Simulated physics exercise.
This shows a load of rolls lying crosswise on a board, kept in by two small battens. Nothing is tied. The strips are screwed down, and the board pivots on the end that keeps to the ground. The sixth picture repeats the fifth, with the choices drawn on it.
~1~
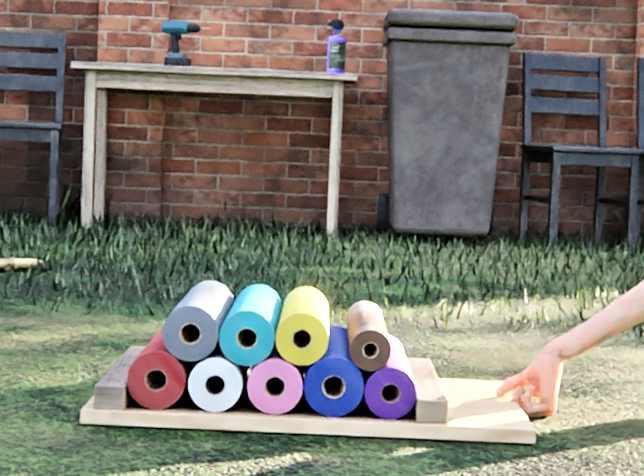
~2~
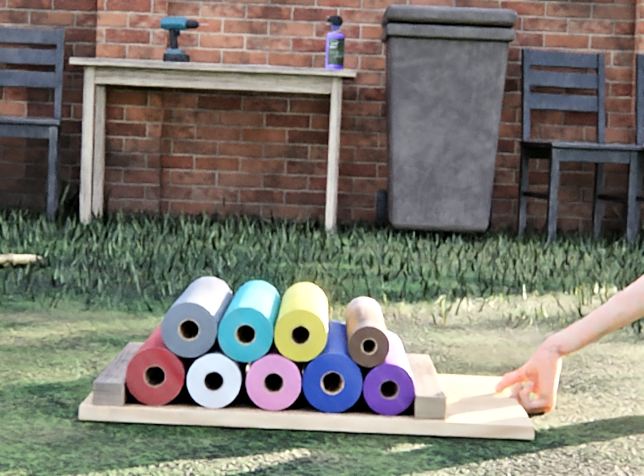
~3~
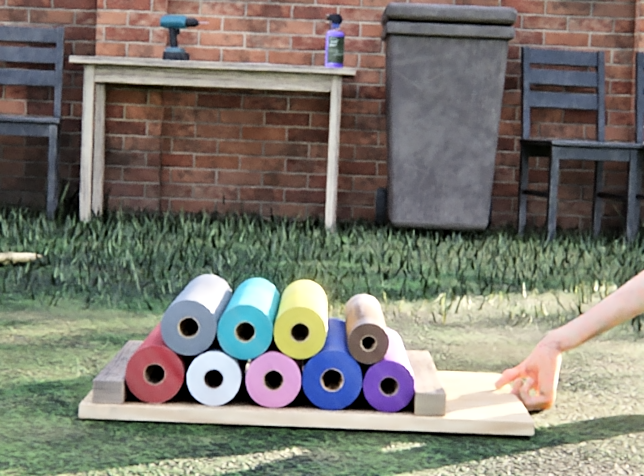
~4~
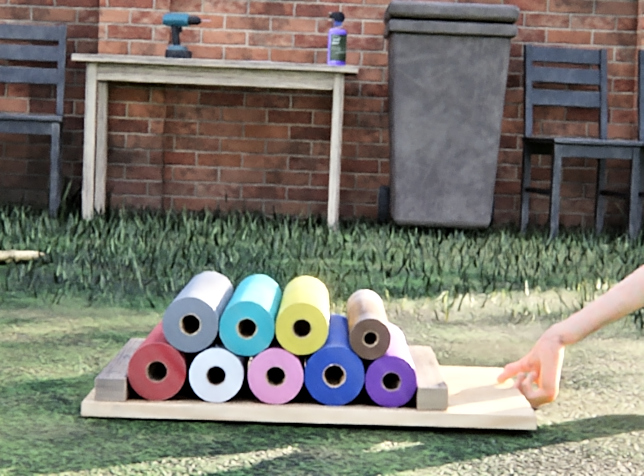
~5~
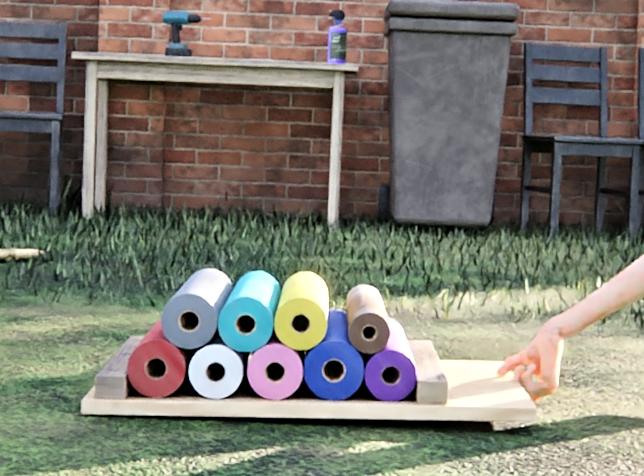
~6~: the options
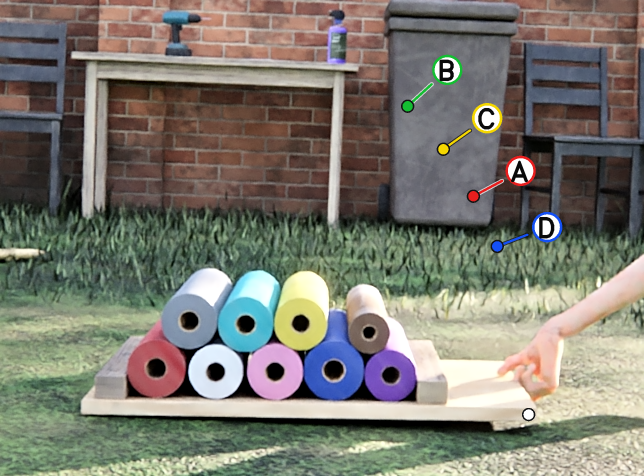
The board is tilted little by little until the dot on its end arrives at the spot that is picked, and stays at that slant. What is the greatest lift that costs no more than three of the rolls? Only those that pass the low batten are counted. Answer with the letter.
The highest mark that will do is C.
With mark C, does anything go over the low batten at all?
Yes.
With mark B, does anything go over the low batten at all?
Yes.
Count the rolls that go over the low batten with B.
It comes to four.
On the marked copy, A at (473, 196); B at (407, 106); C at (443, 149); D at (497, 246); the white dot at (528, 414).
With C. Early on, board at 20°.
Further on, board at 38°.
At the end, board at 38°, three over the low batten (turquoise, grey, yellow).
As for the rest, A three over the low batten (turquoise, grey, yellow); B four over the low batten (brown, turquoise, grey, yellow); D none over the low batten.
